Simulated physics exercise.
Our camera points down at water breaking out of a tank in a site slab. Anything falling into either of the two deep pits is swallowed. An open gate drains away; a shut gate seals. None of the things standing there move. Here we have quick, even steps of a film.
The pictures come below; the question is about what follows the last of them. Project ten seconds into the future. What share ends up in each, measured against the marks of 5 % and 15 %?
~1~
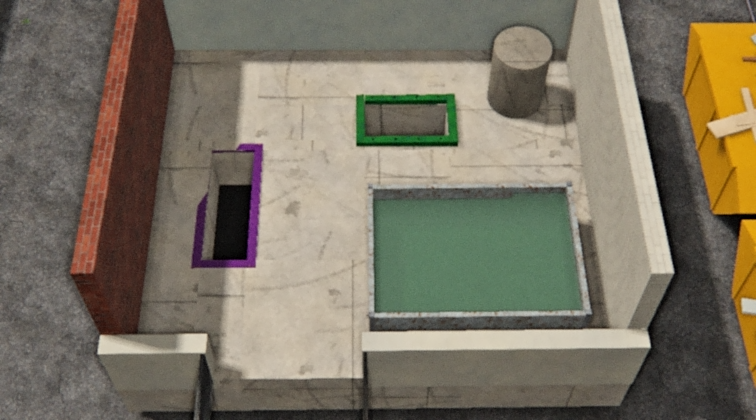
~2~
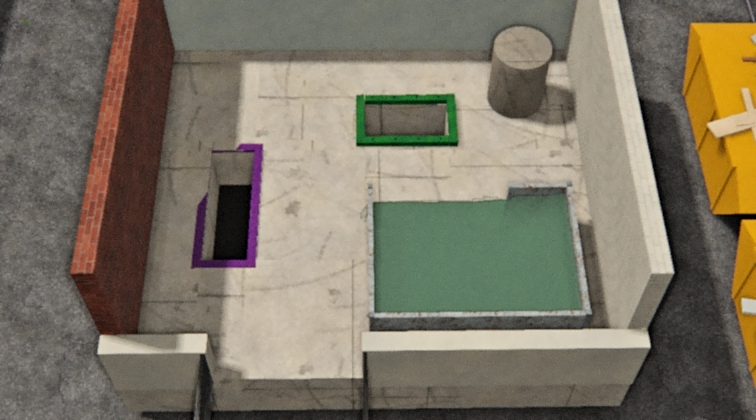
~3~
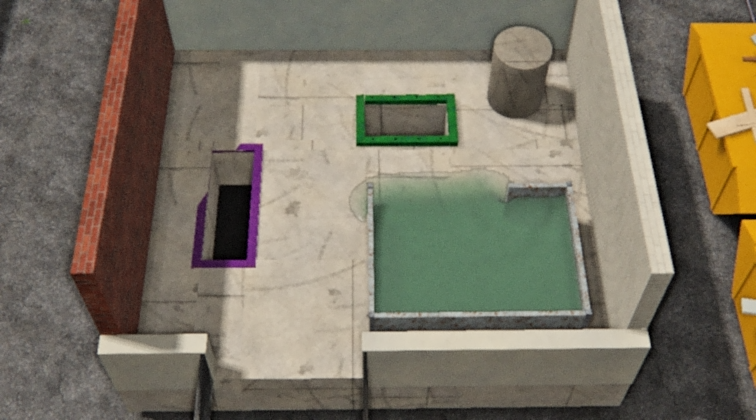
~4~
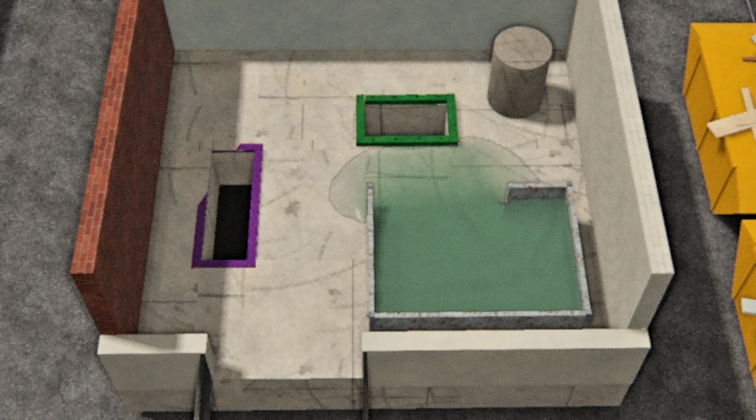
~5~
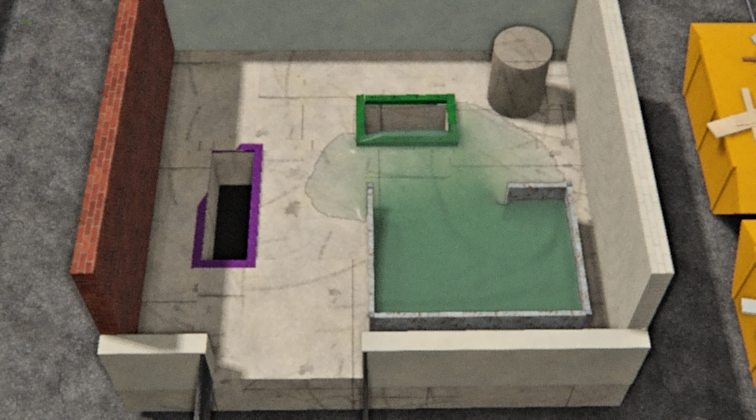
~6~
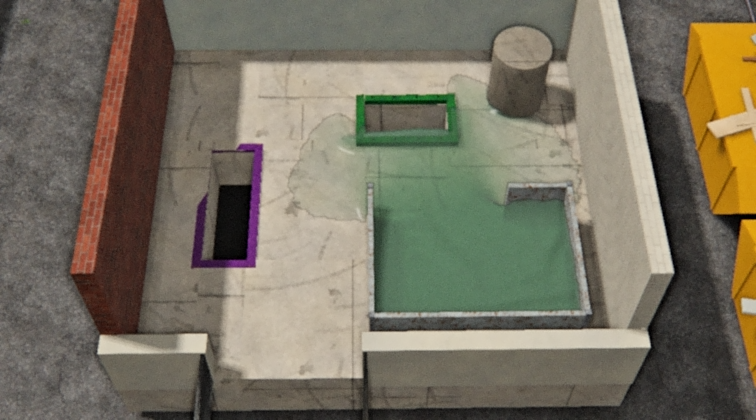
In the end gate: Beneath five per cent; green pit: Past fifteen per cent; purple pit: Past fifteen per cent.
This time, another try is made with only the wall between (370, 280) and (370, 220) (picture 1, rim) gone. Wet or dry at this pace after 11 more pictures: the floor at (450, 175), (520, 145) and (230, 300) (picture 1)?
The first would be still unwetted, the second still unwetted and the third drenched.
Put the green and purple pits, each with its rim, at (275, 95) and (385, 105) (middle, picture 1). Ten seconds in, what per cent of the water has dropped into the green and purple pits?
I reckon green ends up with 2 percent and purple with 55 percent.
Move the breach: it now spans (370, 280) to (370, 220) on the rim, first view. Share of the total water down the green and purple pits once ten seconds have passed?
Green 0 %, purple 40 %.
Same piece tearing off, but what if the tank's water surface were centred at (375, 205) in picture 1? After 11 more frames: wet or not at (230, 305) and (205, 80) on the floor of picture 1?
Result, in sequence: Unreached; waterlogged.
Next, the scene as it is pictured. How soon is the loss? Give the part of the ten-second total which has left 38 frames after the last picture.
Roughly 75 percent.
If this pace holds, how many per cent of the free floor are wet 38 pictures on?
The answer is around 80 per cent.
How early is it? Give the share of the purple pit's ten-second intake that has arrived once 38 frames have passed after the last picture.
About 45 per cent.
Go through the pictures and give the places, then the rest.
The first picture shows the open tank at (474, 251) is whole and still.
In the second picture, water pours out on the open tank's far side and has run to a hidden place.
In the third picture, water pours out on the open tank's far side and has run to (360, 191).
In the fourth picture, the front is at (513, 159), out from the gap on the open tank's far side.
In the fifth picture, the front is at (471, 110), out from the gap on the open tank's far side.
In the sixth picture, water pours out on the open tank's far side and has run to (464, 81).
A moment on, water covers 35 % of the floor; the gate 0 %, the green pit 10 %, the purple pit 0 %.
Next, water covers 55 % of the floor; the gate 0 %, the green pit 18 %, the purple pit 0 %.
Then, water covers 65 % of the floor; the gate 0 %, the green pit 24 %, the purple pit 1 %.
Later, water covers 80 % of the floor; the gate 0 %, the green pit 26 %, the purple pit 9 %.
In the end, water covers 95 % of the floor; the gate 2 %, the green pit 26 %, the purple pit 19 %.
